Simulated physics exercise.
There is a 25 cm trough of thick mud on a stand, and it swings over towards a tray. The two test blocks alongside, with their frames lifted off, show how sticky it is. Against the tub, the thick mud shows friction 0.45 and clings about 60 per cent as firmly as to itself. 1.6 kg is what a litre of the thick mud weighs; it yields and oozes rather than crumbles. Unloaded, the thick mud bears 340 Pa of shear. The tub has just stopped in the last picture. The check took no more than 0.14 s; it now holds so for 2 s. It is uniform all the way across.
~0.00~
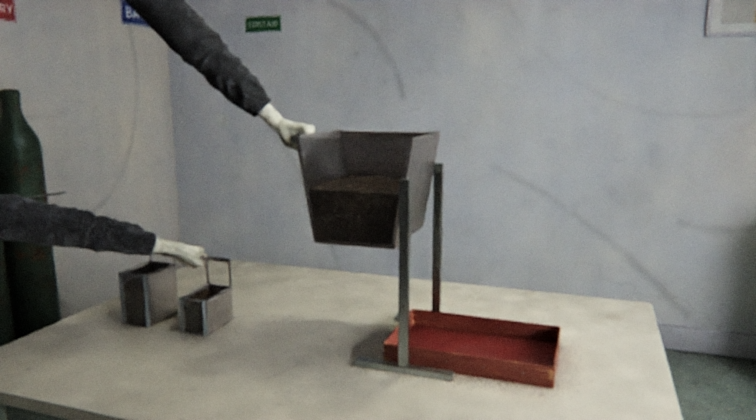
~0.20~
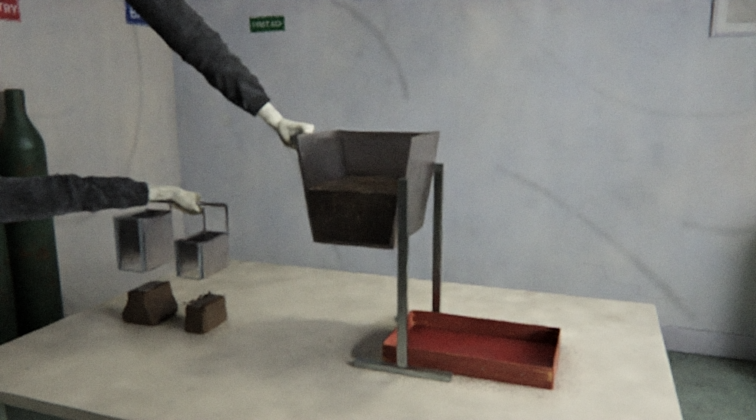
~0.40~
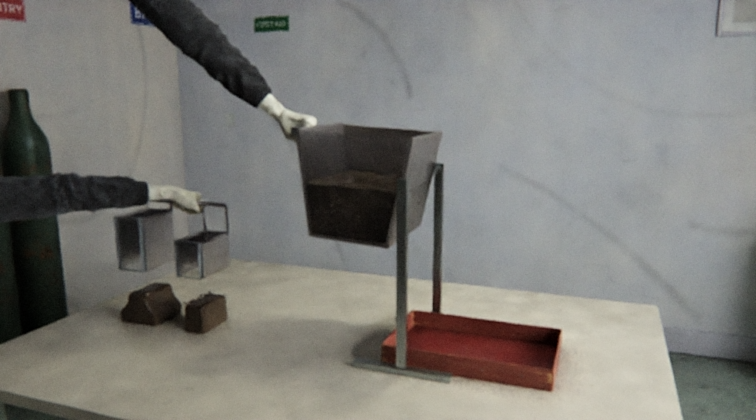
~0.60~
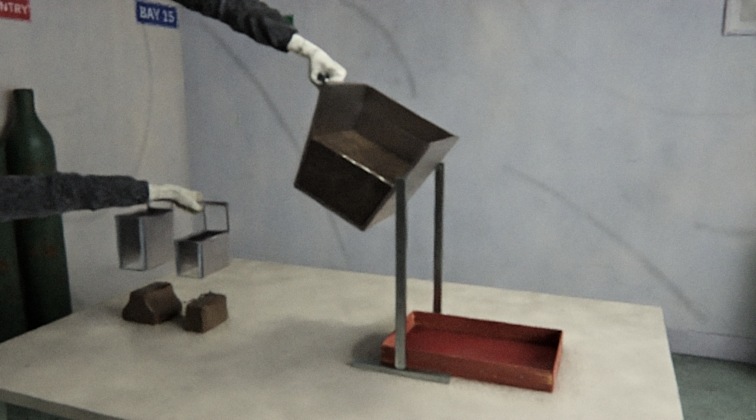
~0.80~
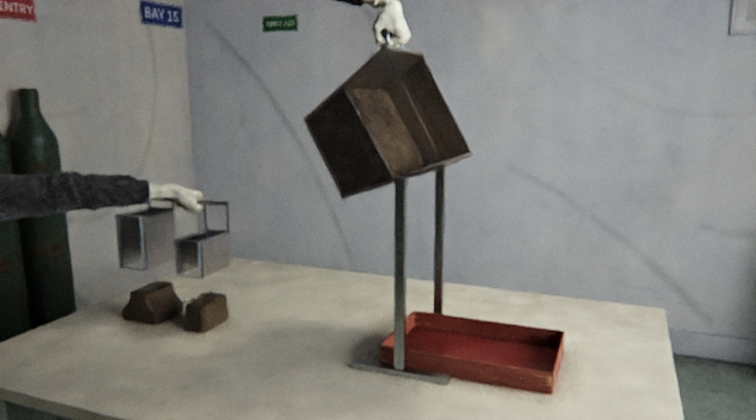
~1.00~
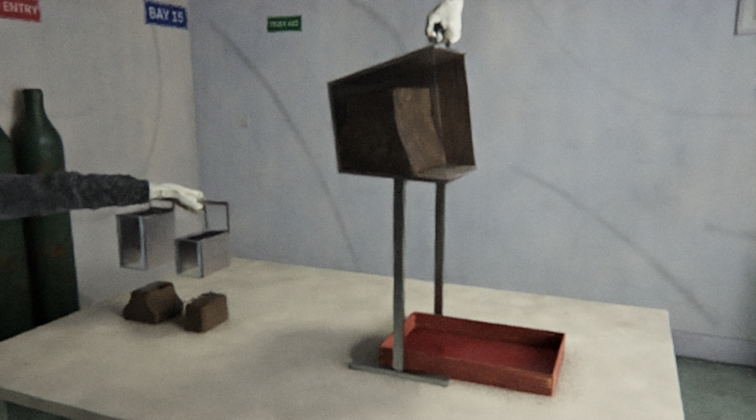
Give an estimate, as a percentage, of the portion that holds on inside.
The portion holding on inside is about 65 %.
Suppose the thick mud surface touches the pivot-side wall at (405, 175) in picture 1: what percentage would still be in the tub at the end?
I'd put it close to 50 in a hundred.
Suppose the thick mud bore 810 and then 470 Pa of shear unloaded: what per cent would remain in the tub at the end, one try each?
About 100 % first, about 85 % second.
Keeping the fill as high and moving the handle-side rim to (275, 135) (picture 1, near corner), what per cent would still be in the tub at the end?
Then near 50 % stays in the tub.
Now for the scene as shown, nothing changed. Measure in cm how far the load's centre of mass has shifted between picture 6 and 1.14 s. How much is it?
Shift: Some 6 cm.
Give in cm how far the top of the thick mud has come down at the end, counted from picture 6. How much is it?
11 cm.
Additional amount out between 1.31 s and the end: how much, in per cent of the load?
I'd say close to 12 in a hundred.
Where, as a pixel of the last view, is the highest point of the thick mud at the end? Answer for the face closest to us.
The highest point is near (356, 137) in the last picture.
After 1.14 s, the tub is at 83 degrees and holds 99 %.
After 1.31 s, the tub is at 83 degrees and holds 77 %.
After 1.48 s, the tub is at 83 degrees and holds 66 %.
After 1.65 s, the tub is at 83 degrees and holds 65 %.
After 3.00 s, the tub is at 83 degrees and holds 65 %.
